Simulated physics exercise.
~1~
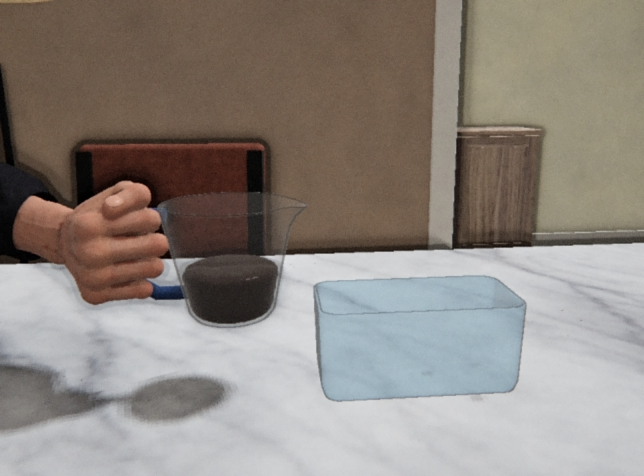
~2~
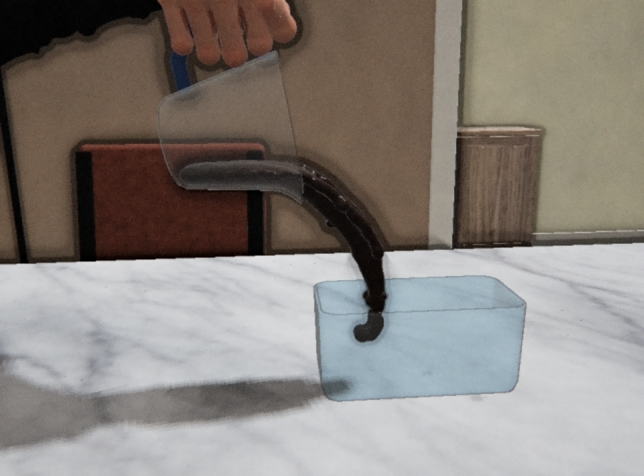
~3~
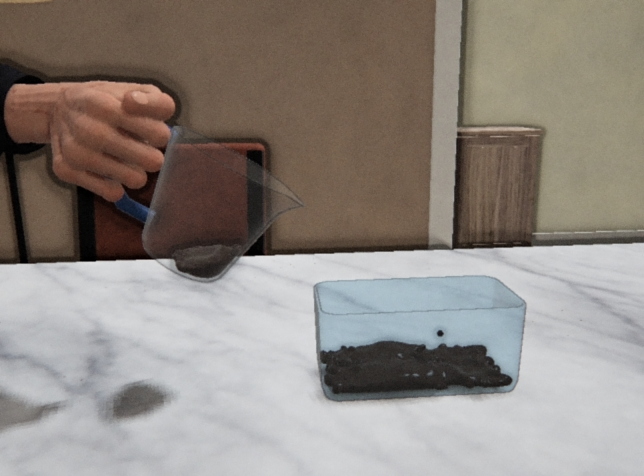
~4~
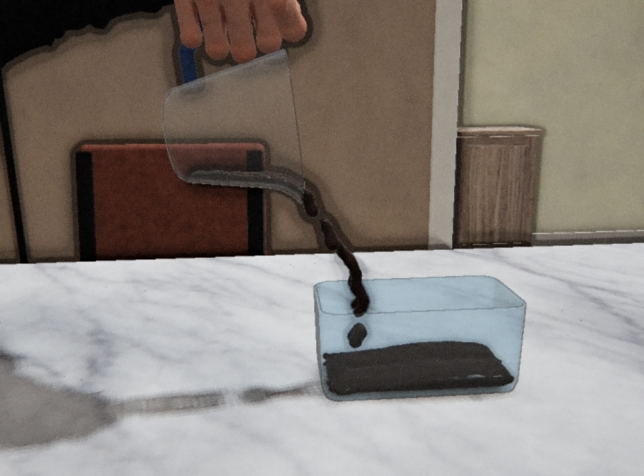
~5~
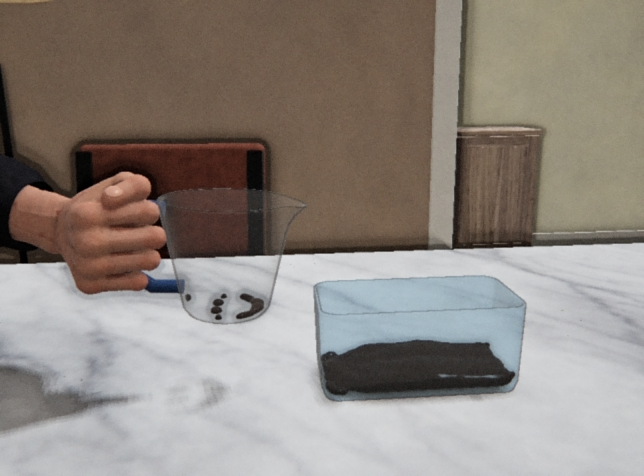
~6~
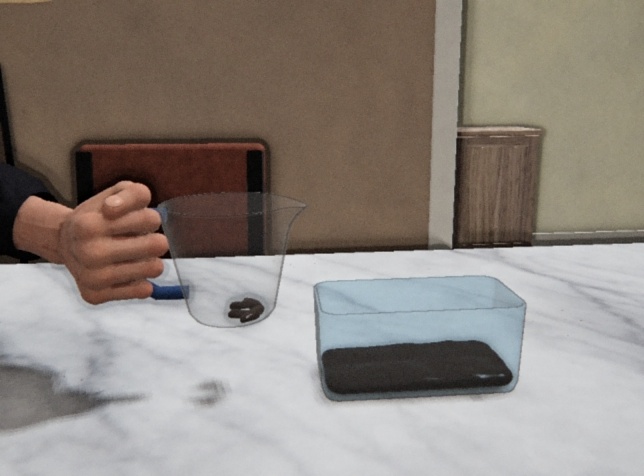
On a marble tabletop, a hand tips a clear flared jug of dark liquid over a pale blue rectangular box, eases it back, then tips it again, before levelling it at the left with a few dark drops inside and a shallow dark layer in the box.
